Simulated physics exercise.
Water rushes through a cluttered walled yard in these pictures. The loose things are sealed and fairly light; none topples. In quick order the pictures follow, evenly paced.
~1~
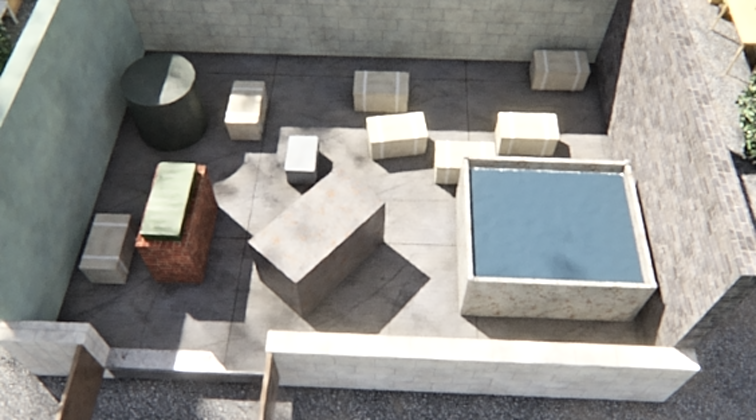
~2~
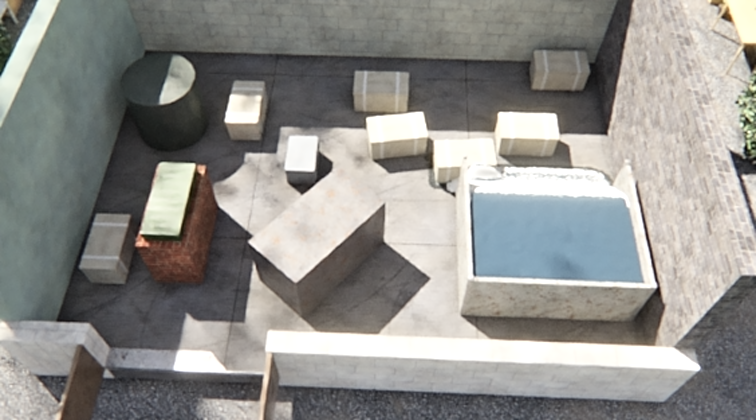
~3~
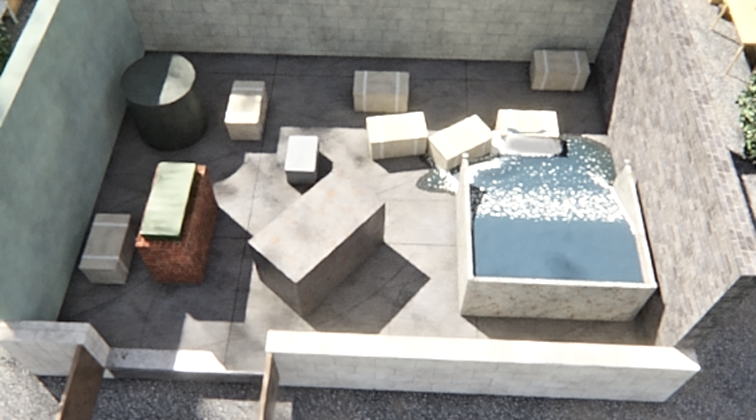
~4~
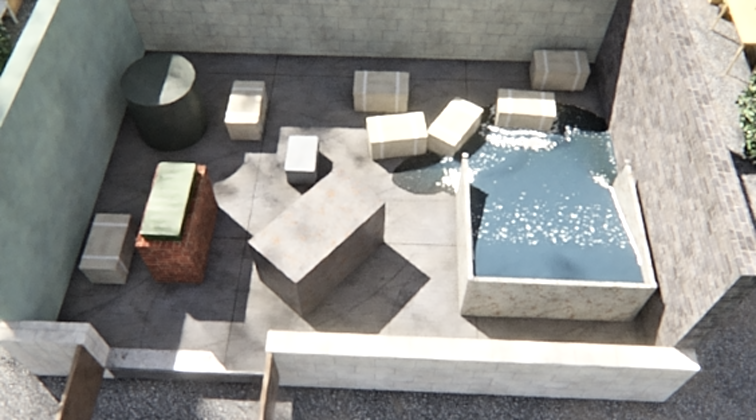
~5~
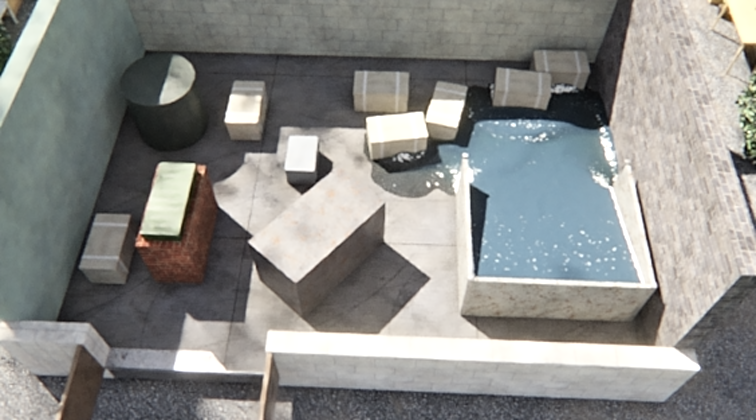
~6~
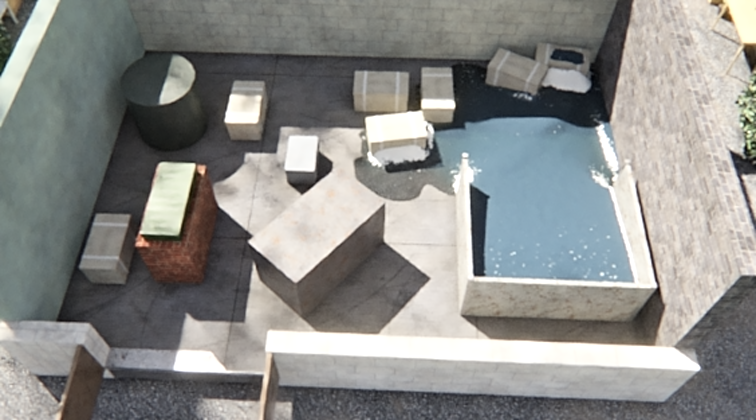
In a walled yard scattered with pale trunks, water pours over the back of a rectangular tank at the right and spreads across the floor, pushing several nearby trunks toward the rear wall while those at left stay put.
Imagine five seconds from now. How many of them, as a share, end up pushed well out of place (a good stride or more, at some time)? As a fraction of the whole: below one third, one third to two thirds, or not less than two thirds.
The fraction is not less than two thirds.
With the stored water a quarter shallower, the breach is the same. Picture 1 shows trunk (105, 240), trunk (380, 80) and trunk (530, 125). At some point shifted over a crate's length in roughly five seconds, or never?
In that order: No, pushed that far, that far or more.
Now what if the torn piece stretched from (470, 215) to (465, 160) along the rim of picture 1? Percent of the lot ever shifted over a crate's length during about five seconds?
Estimate: Some 40 per cent.
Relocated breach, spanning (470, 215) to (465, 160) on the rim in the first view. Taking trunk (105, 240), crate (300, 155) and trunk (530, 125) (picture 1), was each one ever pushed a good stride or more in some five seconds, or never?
Taking them in order, covered the distance, covered the distance, short of it.
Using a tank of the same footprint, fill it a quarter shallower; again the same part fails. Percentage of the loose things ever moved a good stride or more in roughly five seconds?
Estimate: Around 80 in a hundred.
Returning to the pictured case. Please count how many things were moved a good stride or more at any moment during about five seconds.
7.
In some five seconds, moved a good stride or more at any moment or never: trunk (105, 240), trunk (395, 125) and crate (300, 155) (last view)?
Note, listed order - never went far / moved a long way / moved a long way.
A moment on, 2 of 8 are well off their spots; 2 afloat.
Next, 5 of 8 are well off their spots; 3 afloat.
Later, 7 of 8 are well off their spots; 3 afloat.
In the end, 7 of 8 are well off their spots, and 7 have been at some point; 6 afloat.
